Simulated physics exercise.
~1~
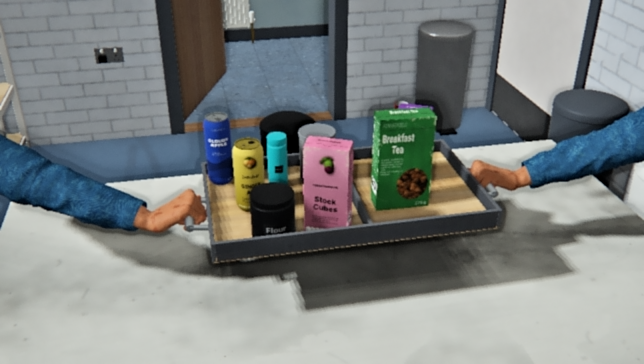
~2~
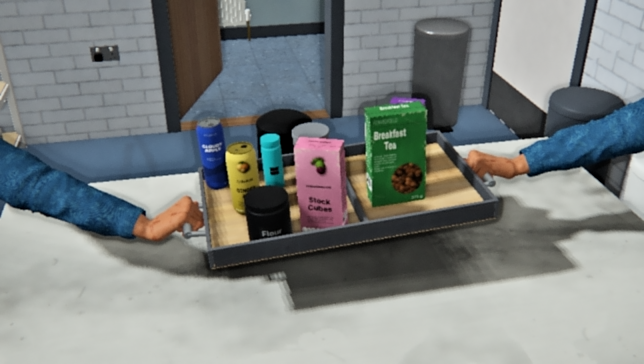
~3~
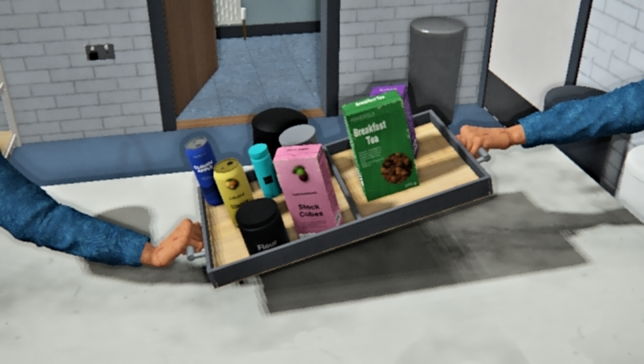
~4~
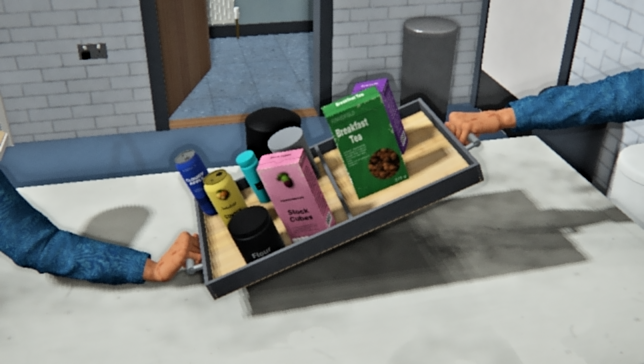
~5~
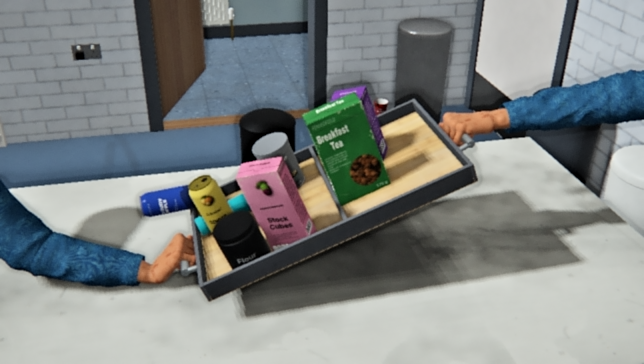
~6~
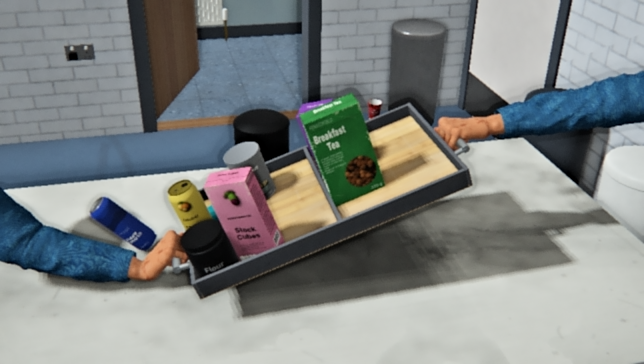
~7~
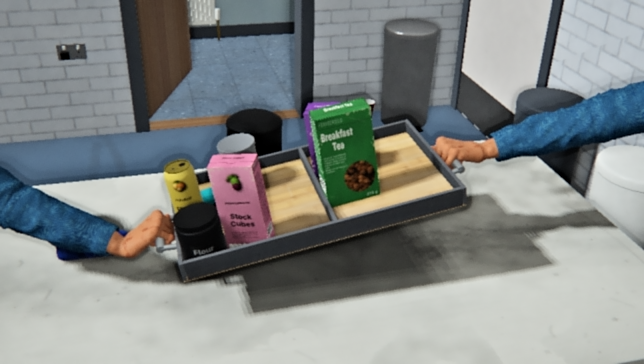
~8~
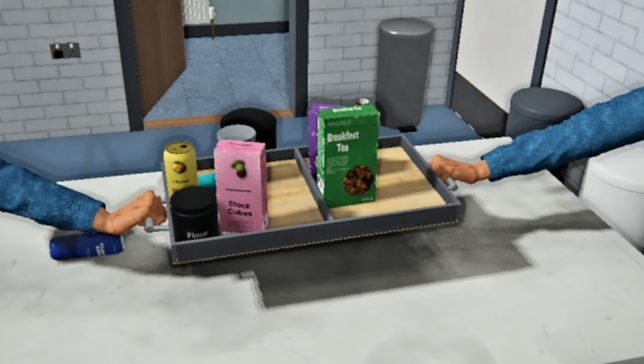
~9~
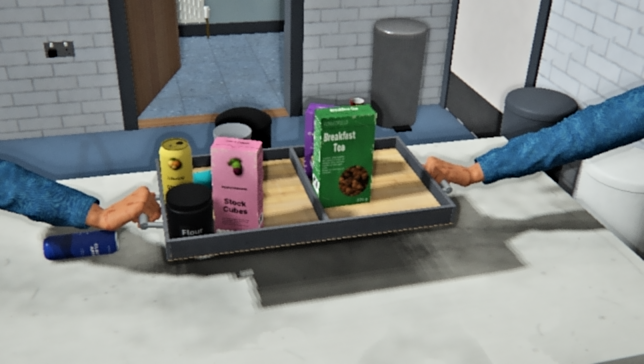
Two hands tilting a loaded grocery tray down to the left and levelling it, leaving a blue can lying on the counter.
